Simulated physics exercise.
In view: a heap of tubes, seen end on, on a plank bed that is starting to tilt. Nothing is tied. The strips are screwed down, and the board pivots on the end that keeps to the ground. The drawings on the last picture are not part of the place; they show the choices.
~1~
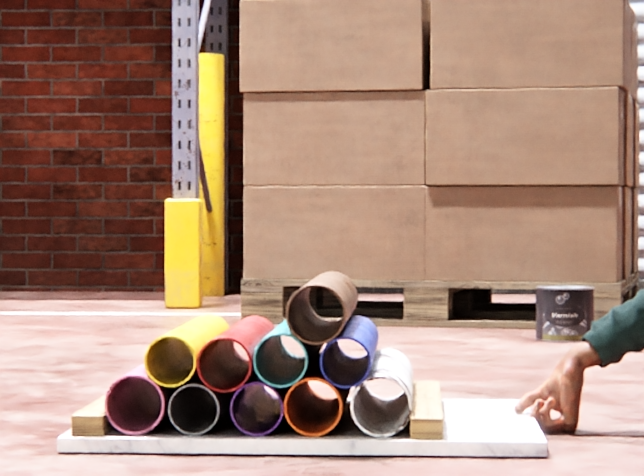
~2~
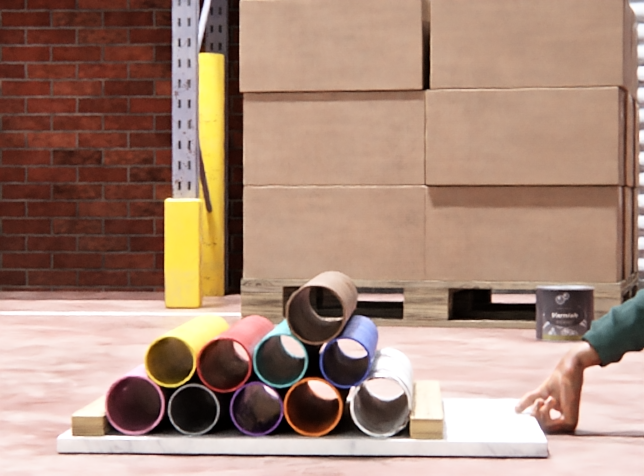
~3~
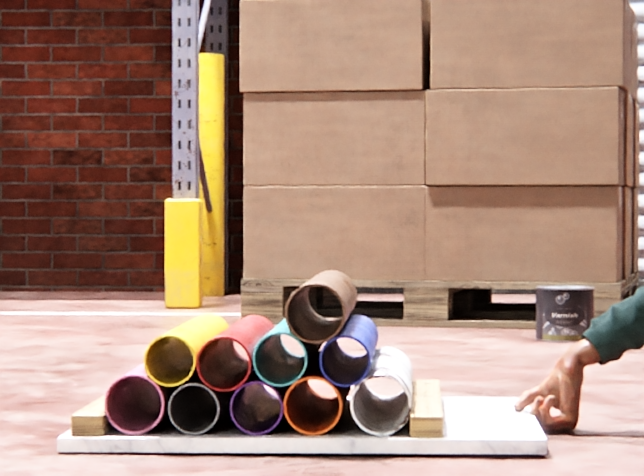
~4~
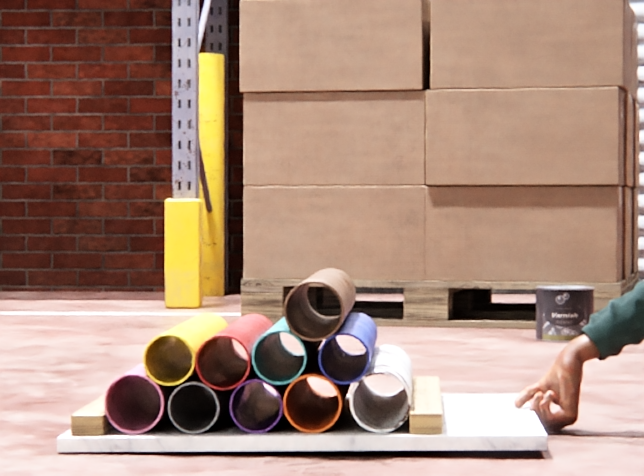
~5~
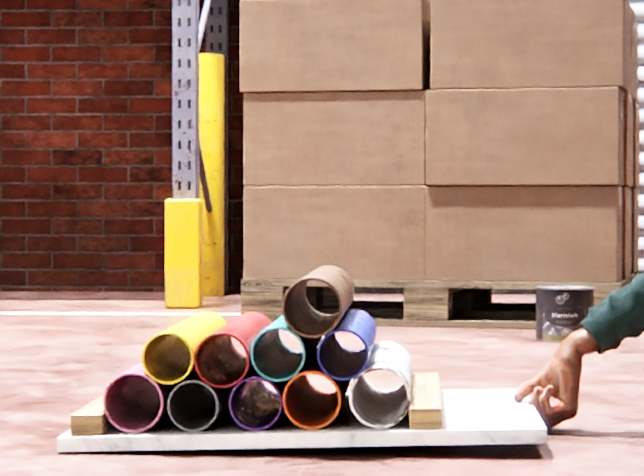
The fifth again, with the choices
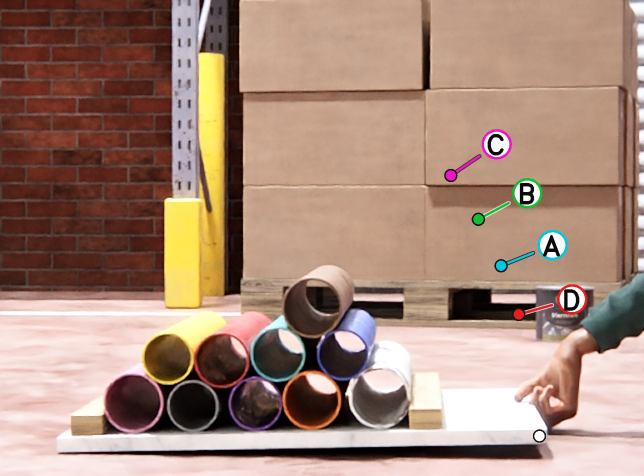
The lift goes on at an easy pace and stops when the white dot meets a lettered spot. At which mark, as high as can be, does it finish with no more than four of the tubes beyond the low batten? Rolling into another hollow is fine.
Mark A is as high as it can go.
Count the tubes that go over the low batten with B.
It comes to five.
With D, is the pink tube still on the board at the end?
Yes, with D.
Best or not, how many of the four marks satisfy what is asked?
Two of them.
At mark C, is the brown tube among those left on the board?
No.
On the copy, A at (501, 266); B at (478, 219); C at (451, 176); D at (519, 314); the white dot at (540, 436).
On A. First, board at 17°.
Then, board at 22°.
Finally, board at 22°, four over the low batten (turquoise, red, yellow, brown).
By contrast, B five over the low batten; C five over the low batten; D none over the low batten.
